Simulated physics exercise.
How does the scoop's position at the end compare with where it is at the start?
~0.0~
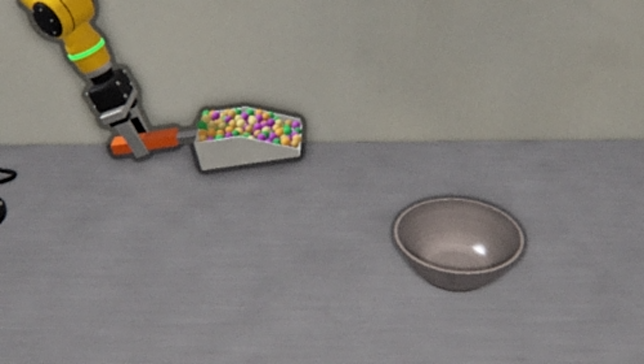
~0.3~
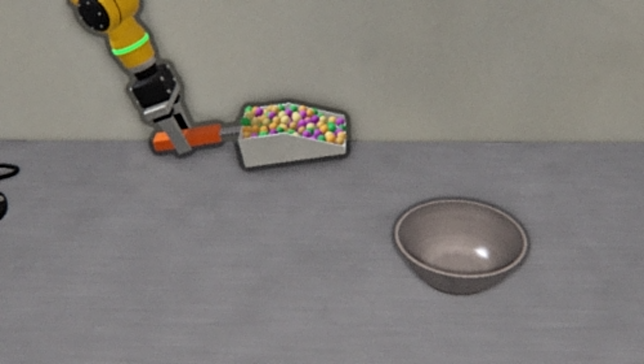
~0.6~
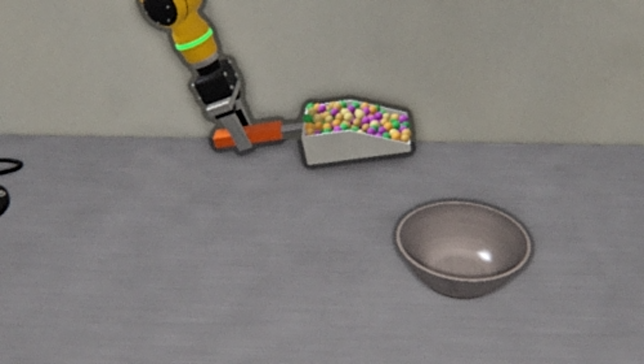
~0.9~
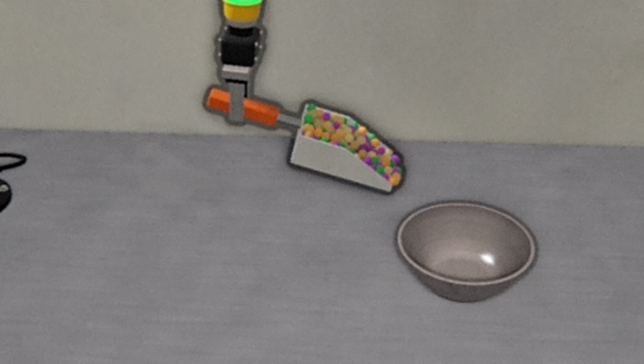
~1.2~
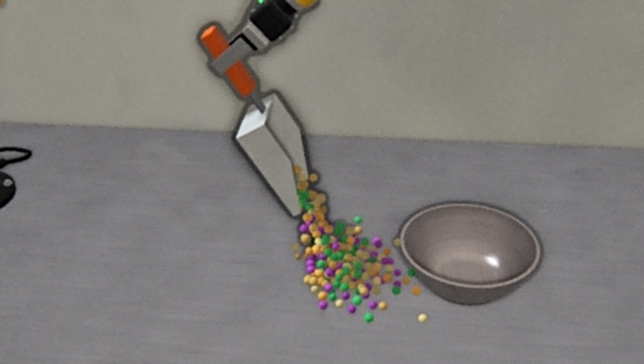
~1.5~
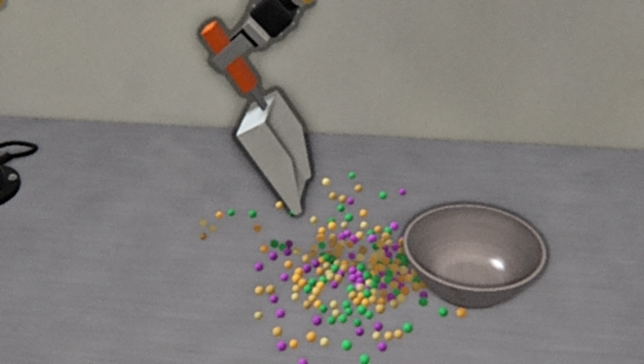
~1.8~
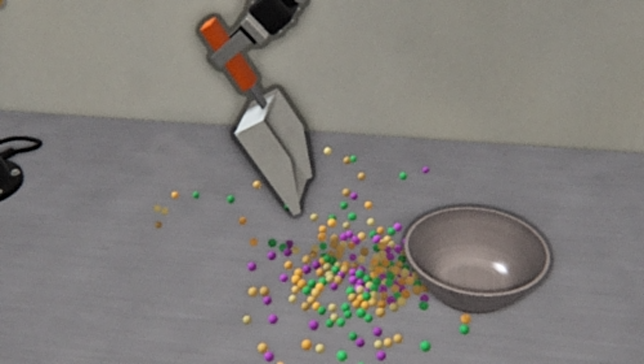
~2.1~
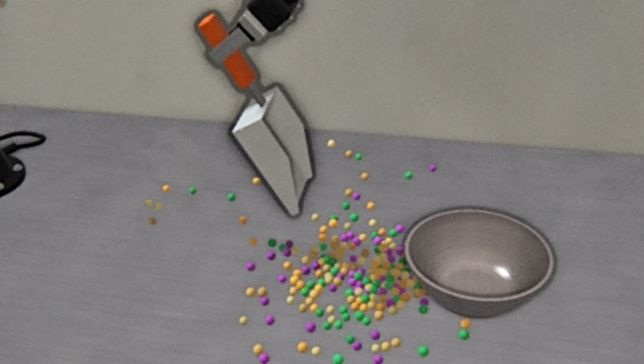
At the end the scoop as a whole is a little farther right and somewhat higher than at the start, with its handle raised well above its original place.
